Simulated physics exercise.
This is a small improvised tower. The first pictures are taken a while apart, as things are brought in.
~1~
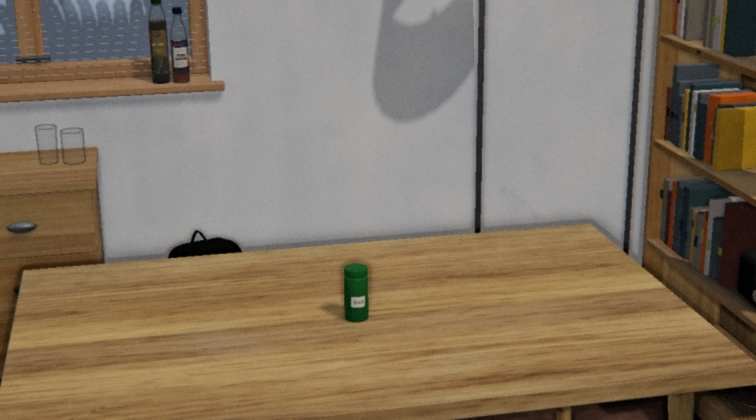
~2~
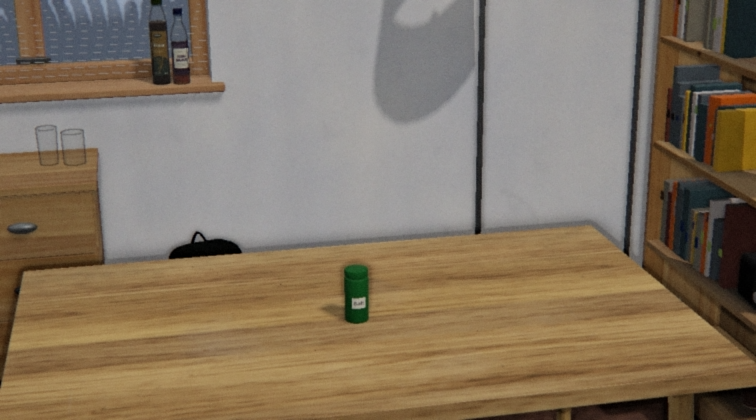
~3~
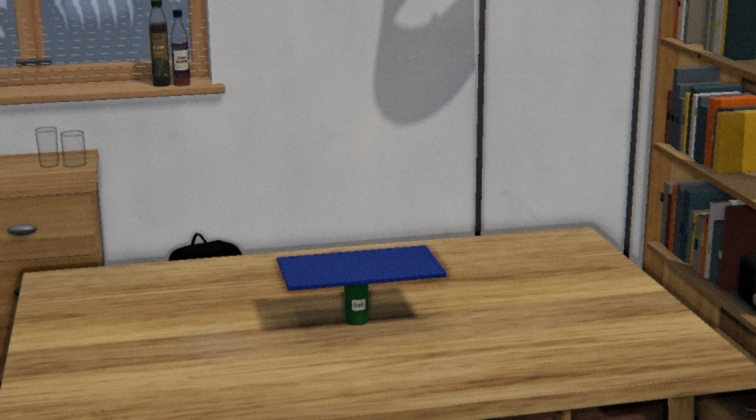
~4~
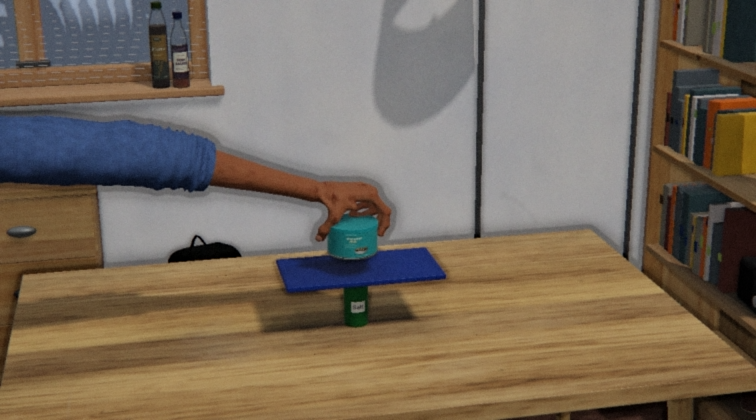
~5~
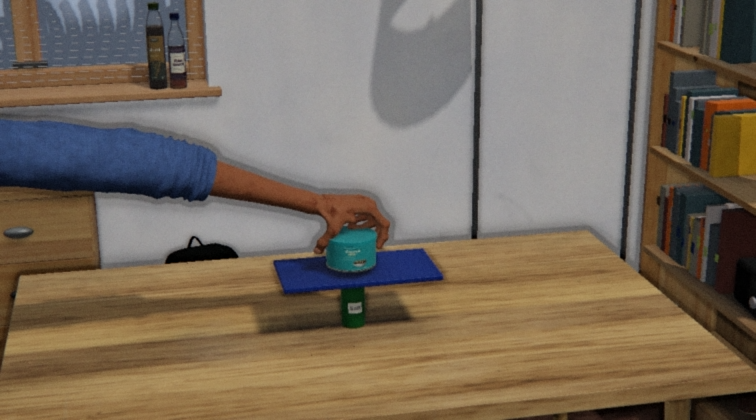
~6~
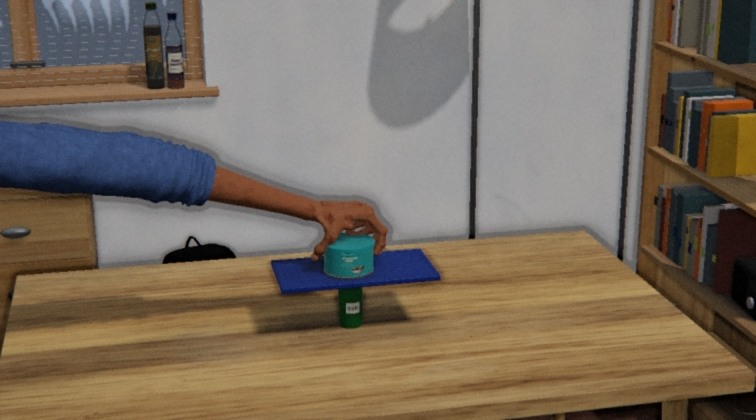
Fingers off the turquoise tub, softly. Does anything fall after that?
The stack holds.
Then, 0.40 s past the last view, nothing moves.
Then, 1.00 s past the last view, turquoise tub resting near (349, 256).
Finally, all 3 still in place. Final places as the last picture's camera would see them, turquoise tub near (349, 256). The stack stays up.
